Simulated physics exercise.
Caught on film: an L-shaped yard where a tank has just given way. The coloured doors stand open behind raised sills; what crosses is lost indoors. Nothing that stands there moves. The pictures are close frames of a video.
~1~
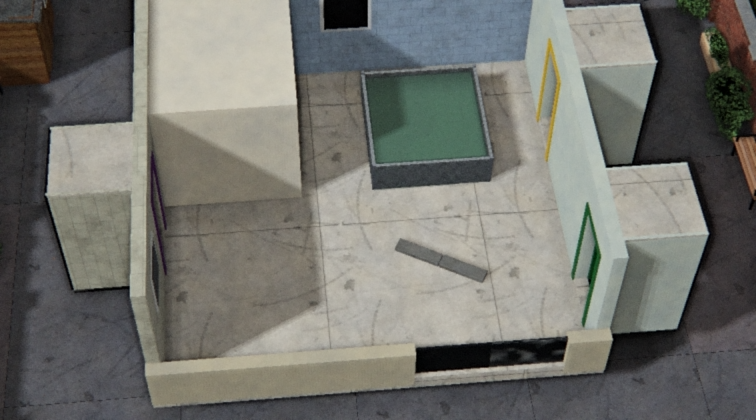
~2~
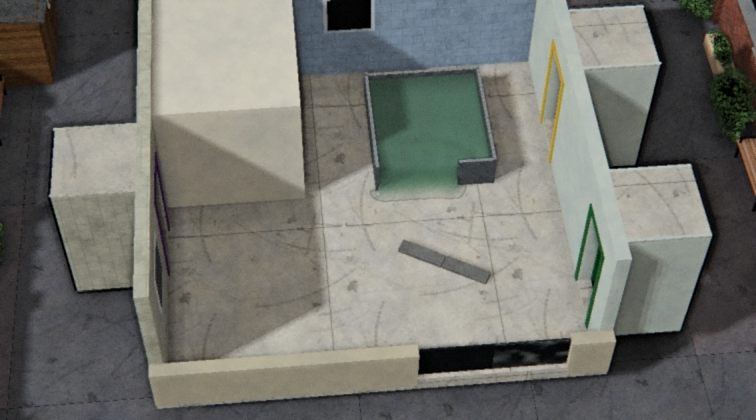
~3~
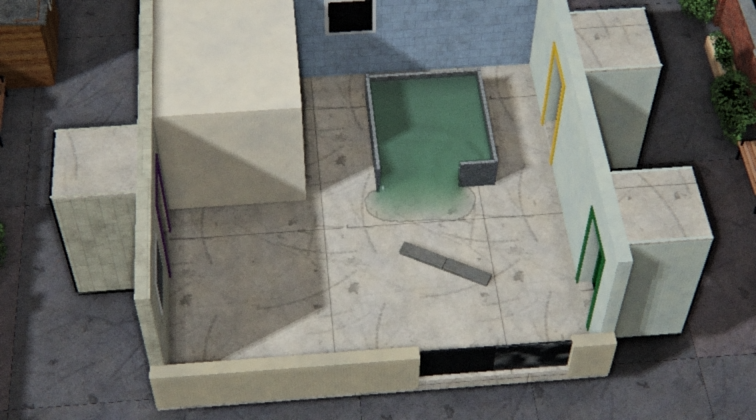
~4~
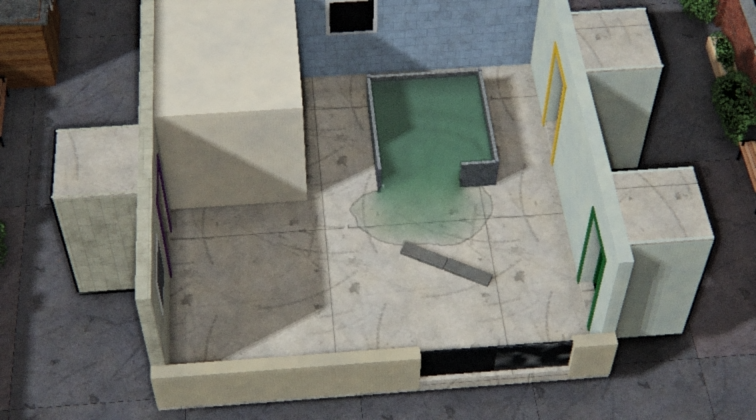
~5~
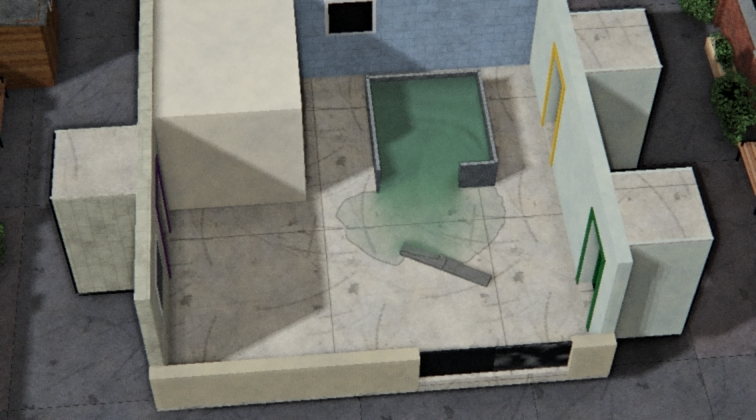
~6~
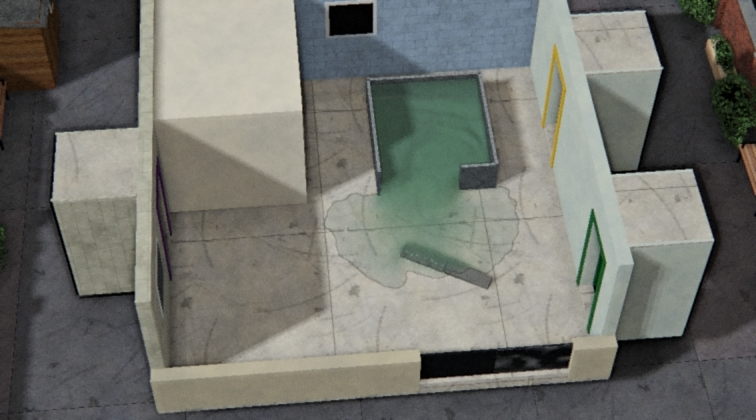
A walled L-shaped yard, seen from high above at an angle, has a pale cracked floor, a blue back wall and a large cream block filling its left corner. A grey-rimmed tank of green water stands near the back, with a low grey slab in front, a purple door at left, and yellow and green ones at right. The tank's front opens and water pours through the gap, spreading forward in a thin, widening sheet around the slab's left end, while the view shifts very slightly early on.
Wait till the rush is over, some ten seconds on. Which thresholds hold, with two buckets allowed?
The yellow door admits no more than that; the purple door lets in a lot; the green door lets in a lot.
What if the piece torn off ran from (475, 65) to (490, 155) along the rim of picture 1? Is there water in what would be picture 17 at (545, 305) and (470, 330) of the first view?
One after the other: Flooded, dry.
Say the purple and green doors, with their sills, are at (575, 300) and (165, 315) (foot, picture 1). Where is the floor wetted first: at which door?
That is the purple door.
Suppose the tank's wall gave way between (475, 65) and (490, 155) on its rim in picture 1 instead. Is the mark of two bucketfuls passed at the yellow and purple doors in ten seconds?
One by one: The yellow one goes over; the purple one keeps below it.
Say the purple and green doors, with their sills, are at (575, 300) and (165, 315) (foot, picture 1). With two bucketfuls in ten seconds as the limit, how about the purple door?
Purple door floods.
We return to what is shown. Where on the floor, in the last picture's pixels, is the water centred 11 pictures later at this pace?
Near (421, 216).
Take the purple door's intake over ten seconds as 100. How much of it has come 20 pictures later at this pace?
I make it 0 per cent.
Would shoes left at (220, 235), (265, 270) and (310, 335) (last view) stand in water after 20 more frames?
As listed: No water, flooded, flooded.
A moment on, water covers 30 % of the floor; the yellow door not reached, the purple door not reached, the green door not reached.
Next, water covers 50 % of the floor; the yellow door not reached, the purple door not reached, the green door under two buckets in.
Then, water covers 60 % of the floor; the yellow door not reached, the purple door not reached, the green door over two buckets in.
Later, water covers 75 % of the floor; the yellow door wet at the sill, nothing in, the purple door wet at the sill, nothing in, the green door far over two buckets in.
In the end, water covers 90 % of the floor; the yellow door wet at the sill, nothing in, the purple door over two buckets in, the green door far over two buckets in.
